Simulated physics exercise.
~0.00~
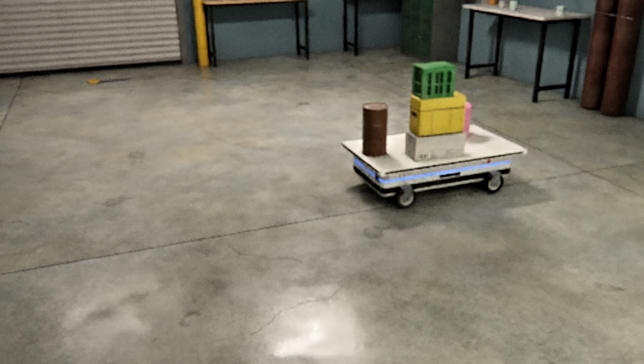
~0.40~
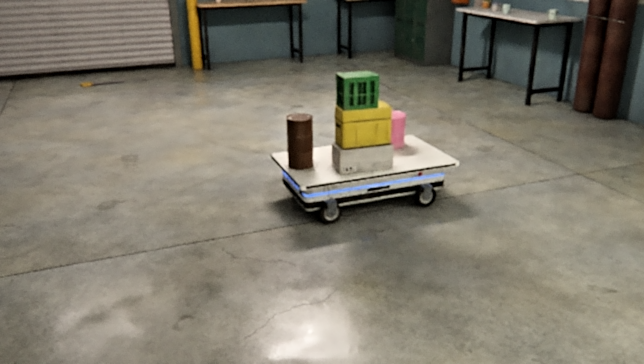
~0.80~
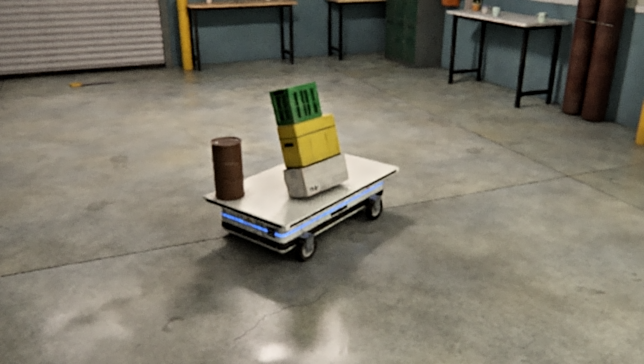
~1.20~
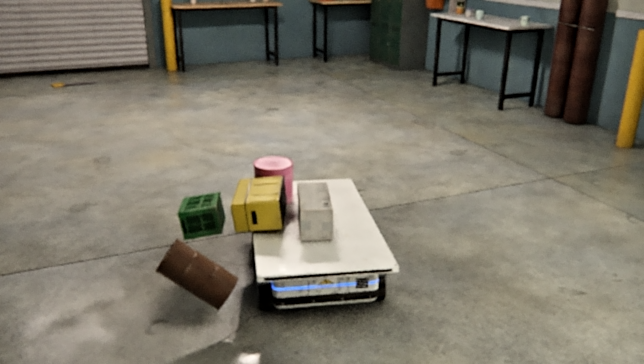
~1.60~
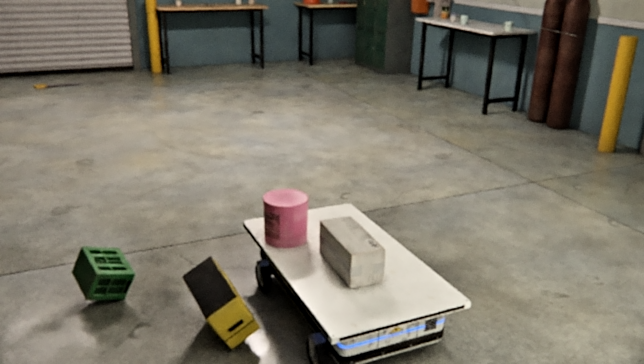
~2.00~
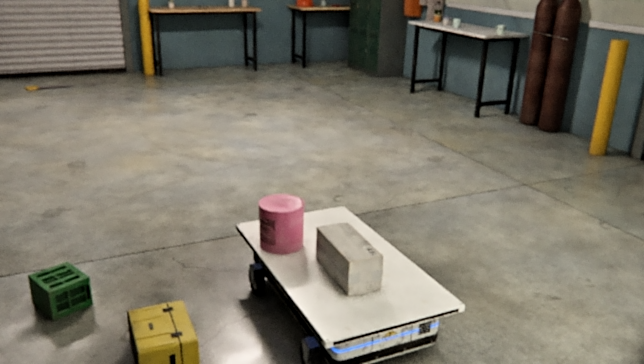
A robot cart turns, spilling a crate, toolbox and canister while a pail and box remain aboard.
